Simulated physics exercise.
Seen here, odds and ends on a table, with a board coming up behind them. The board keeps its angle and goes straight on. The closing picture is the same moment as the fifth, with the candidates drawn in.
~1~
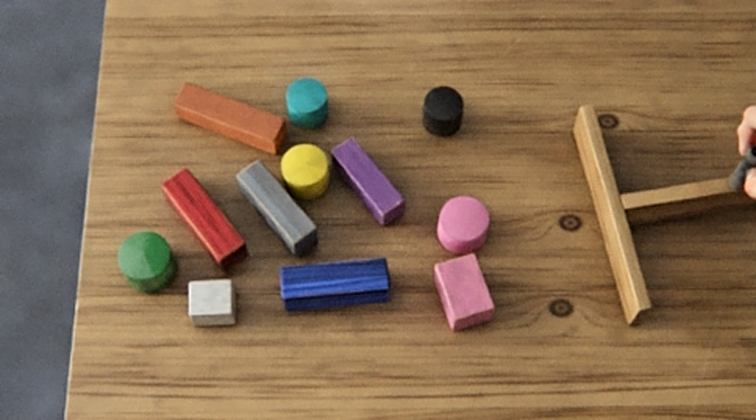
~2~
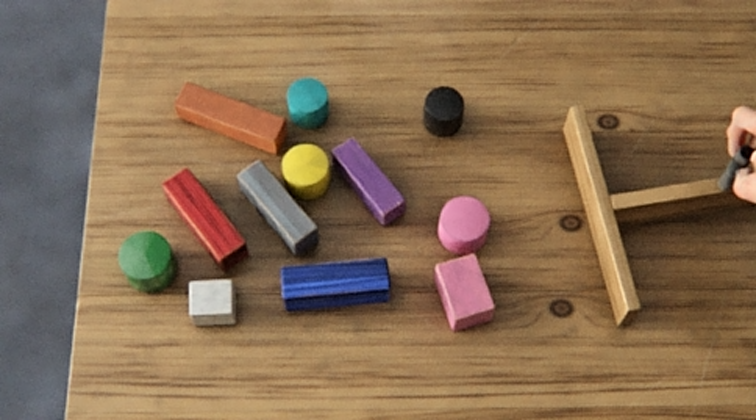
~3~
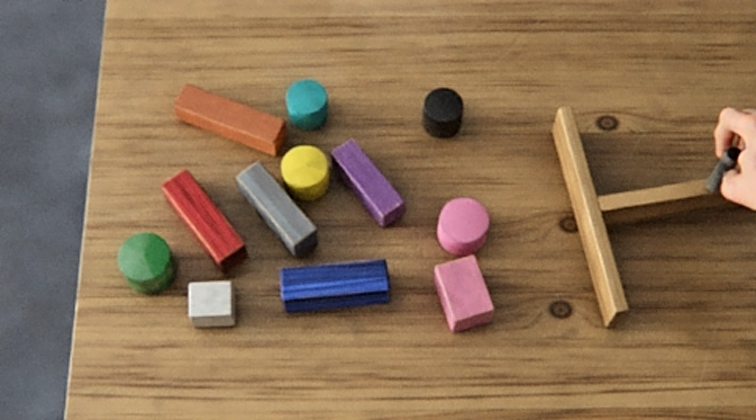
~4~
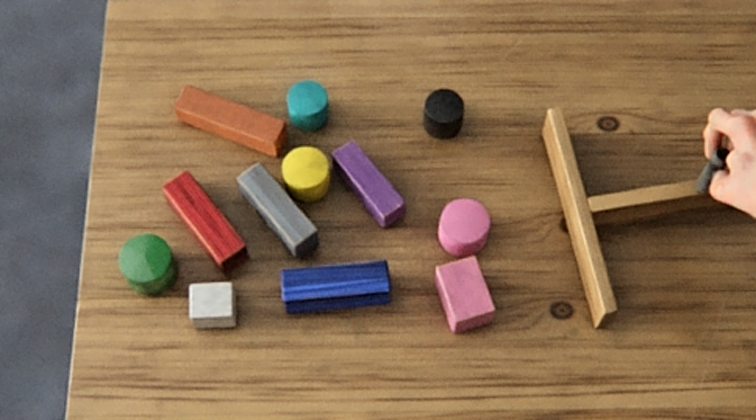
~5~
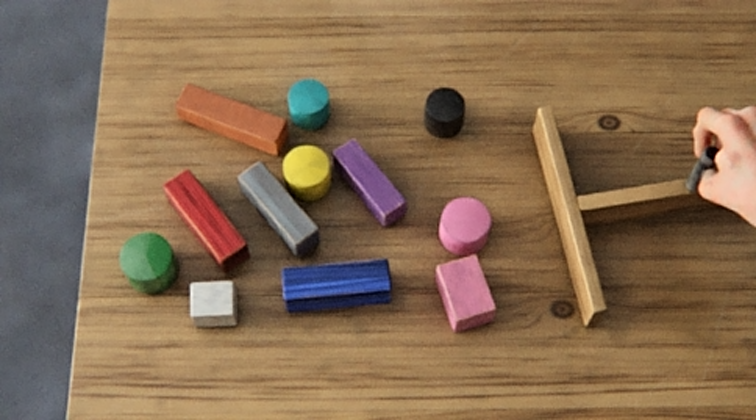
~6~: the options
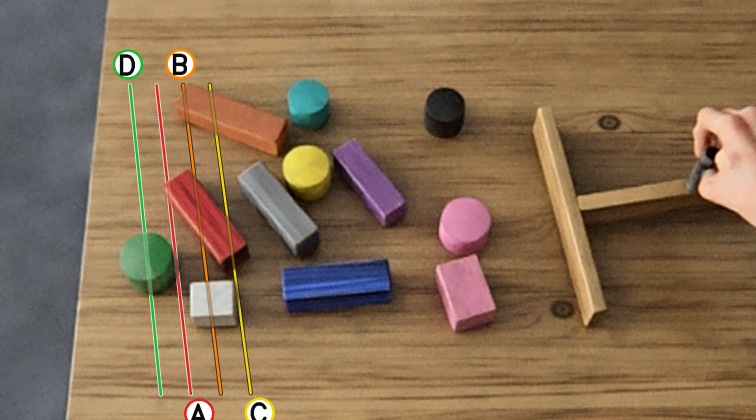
A hand slides a wooden T-shaped board left across a table toward scattered coloured blocks.
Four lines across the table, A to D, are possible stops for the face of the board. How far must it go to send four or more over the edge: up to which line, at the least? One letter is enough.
Up to line D.
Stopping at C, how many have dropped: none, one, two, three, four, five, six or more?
By then, one.
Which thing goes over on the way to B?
The white block goes over.
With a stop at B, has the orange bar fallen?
By then, no.
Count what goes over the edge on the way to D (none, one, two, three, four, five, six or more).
In all, six or more.
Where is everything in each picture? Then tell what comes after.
Purple bar (367, 182); green tin (148, 262); white block (213, 303), in the first picture.
Board (605, 203); yellow tin (306, 172), in the second picture.
Board (593, 205); red stick (205, 221), in the third picture.
Board (582, 206); orange bar (231, 121), in the fourth picture.
Board (572, 205); blue stick (337, 286); pink tin (465, 227); pink block (465, 294), in the fifth picture.
On the copy, A at (173, 230); B at (201, 230); C at (229, 230); D at (144, 230).
On D. First, board (418, 206); black tin (430, 104); pink block (404, 295).
Then, board (262, 208); white block (97, 318); green tin (138, 266).
Finally, board (142, 209); green tin over the edge; white block over the edge; six fallen.
By contrast, A drops only three; B drops only one; C drops only one.
